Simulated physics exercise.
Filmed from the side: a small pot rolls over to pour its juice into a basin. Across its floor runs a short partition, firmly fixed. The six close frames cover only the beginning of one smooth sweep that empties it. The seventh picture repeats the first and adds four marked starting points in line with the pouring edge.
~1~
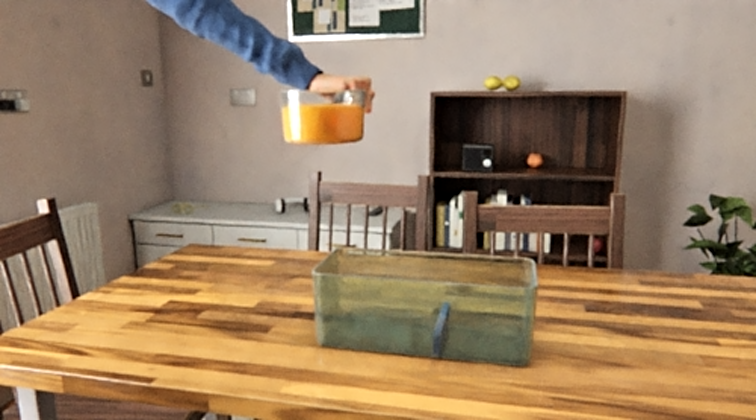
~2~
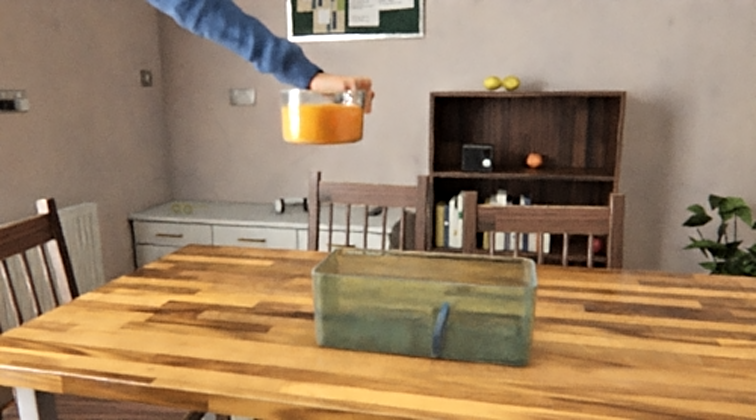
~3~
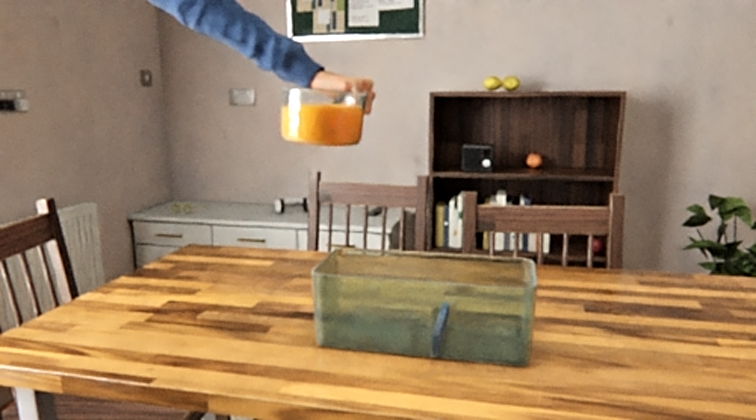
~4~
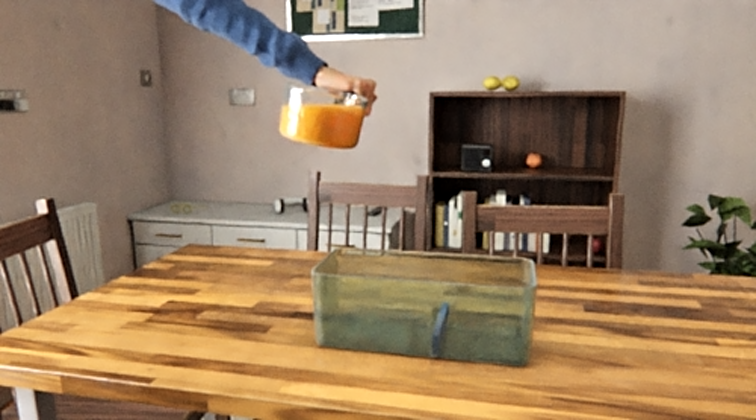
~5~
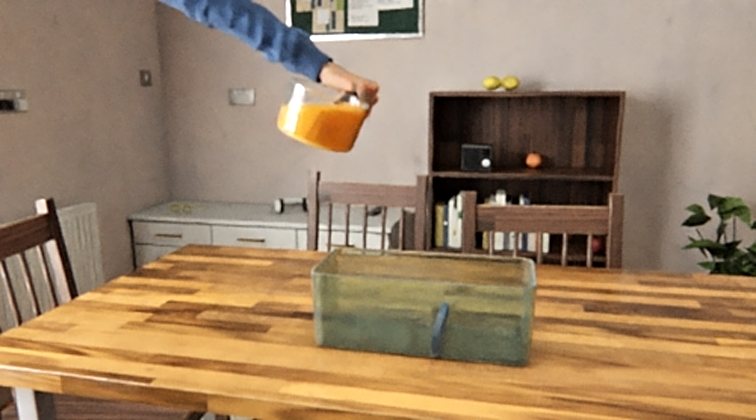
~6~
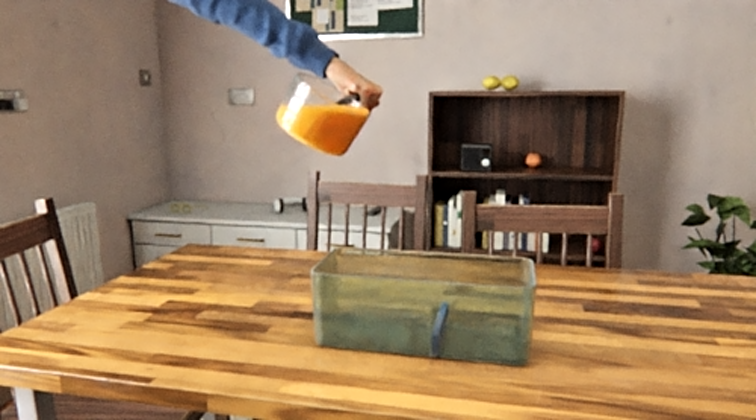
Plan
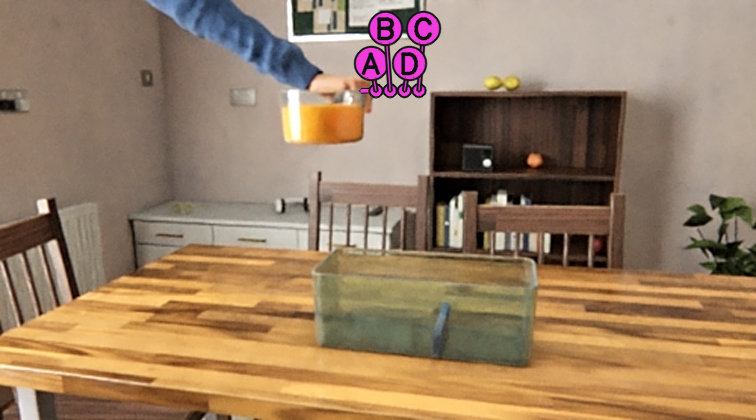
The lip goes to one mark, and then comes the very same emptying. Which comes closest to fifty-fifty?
I would pick spot B.
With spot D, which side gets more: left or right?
The right side.
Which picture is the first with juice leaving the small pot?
Picture 6.
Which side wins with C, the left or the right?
The right side.
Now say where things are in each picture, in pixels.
In the first frame, upright, lip at (361, 90); basin from (317, 343) to (531, 364); top of the wall at (442, 317); nothing has left yet.
In the second frame, upright, lip at (361, 91); nothing has left yet.
In the third frame, tipped about 6°, lip at (363, 95); nothing has left yet.
In the fourth frame, tipped about 12°, lip at (365, 100); nothing has left yet.
In the fifth frame, tipped about 21°, lip at (366, 107); nothing has left yet.
In the sixth frame, tipped about 32°, lip at (367, 115); juice is over the lip, down to (367, 115).
On the marked copy, A at (375, 90); B at (390, 90); C at (418, 90); D at (404, 90).
With A, about 72 % ends left of the wall and 26 % right of it.
With B, about 46 % ends left of the wall and 52 % right of it.
With C, about 15 % ends left of the wall and 83 % right of it.
With D, about 25 % ends left of the wall and 73 % right of it.
